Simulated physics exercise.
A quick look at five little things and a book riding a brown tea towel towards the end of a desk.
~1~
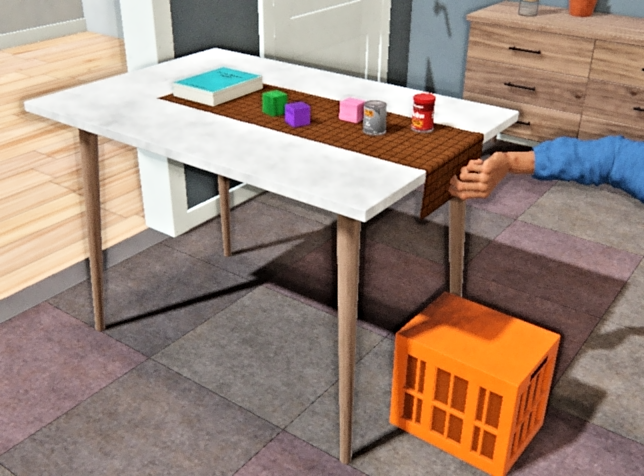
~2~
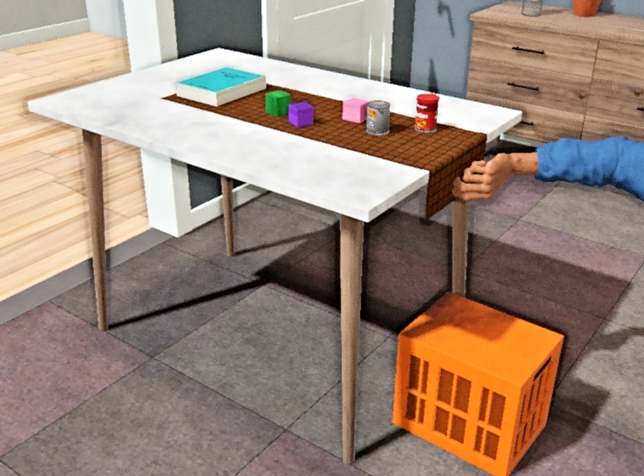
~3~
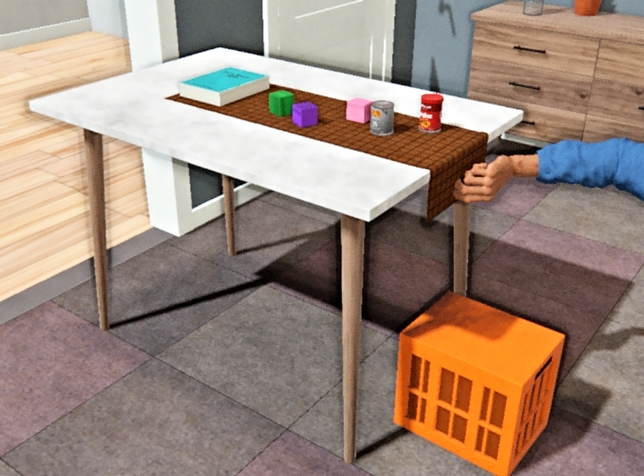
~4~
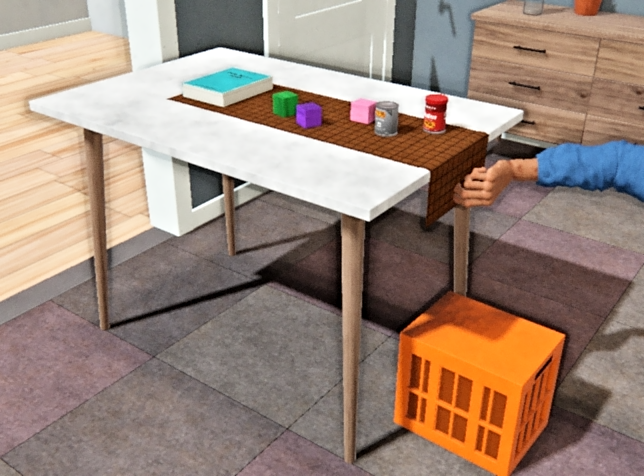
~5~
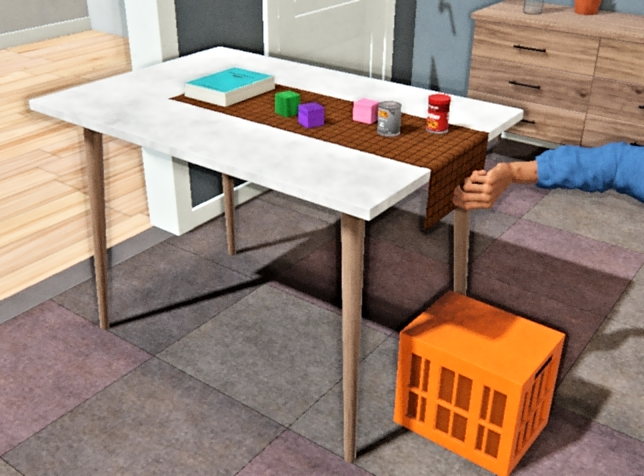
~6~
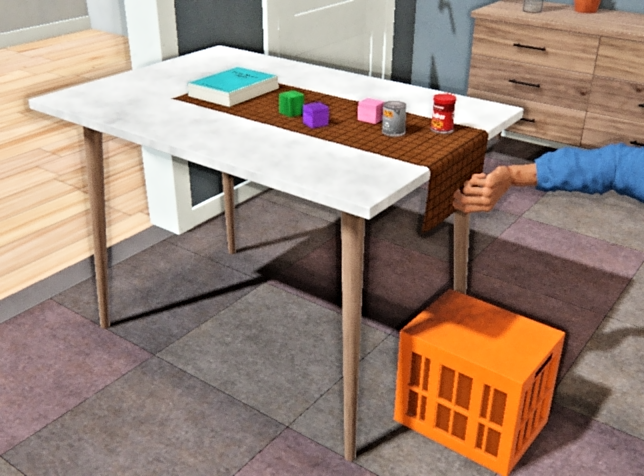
On a white table above an orange crate, a hand at the right drew a brown cloth slowly over the edge, and the book, green and purple cubes, pink cube and two cans rode along rightward.
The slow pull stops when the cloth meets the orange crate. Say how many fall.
The answer is three.
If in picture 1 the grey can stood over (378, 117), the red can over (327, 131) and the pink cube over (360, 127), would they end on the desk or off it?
The grey can falls, the red can is carried off, the pink cube is carried off.
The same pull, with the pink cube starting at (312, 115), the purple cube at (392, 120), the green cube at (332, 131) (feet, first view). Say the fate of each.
The pink cube holds on; the purple cube tumbles off; the green cube tumbles off.
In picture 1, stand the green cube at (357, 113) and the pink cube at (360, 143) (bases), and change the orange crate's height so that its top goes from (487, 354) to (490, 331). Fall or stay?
The green cube does not fall, the pink cube tumbles off.
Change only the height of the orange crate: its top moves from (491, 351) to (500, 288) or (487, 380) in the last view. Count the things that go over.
Over the edge go 1 and 4.
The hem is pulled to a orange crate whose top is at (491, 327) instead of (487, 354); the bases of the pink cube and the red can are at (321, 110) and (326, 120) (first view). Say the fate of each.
The pink cube survives; the red can keeps its place on top.
Soon after, hem near (454, 232); all still up.
After that, hem near (451, 268); red can gone.
And then, hem on the crate; red can, grey can and pink cube gone.
In the end, hem on the crate; red can, grey can and pink cube gone. Over the edge go three.
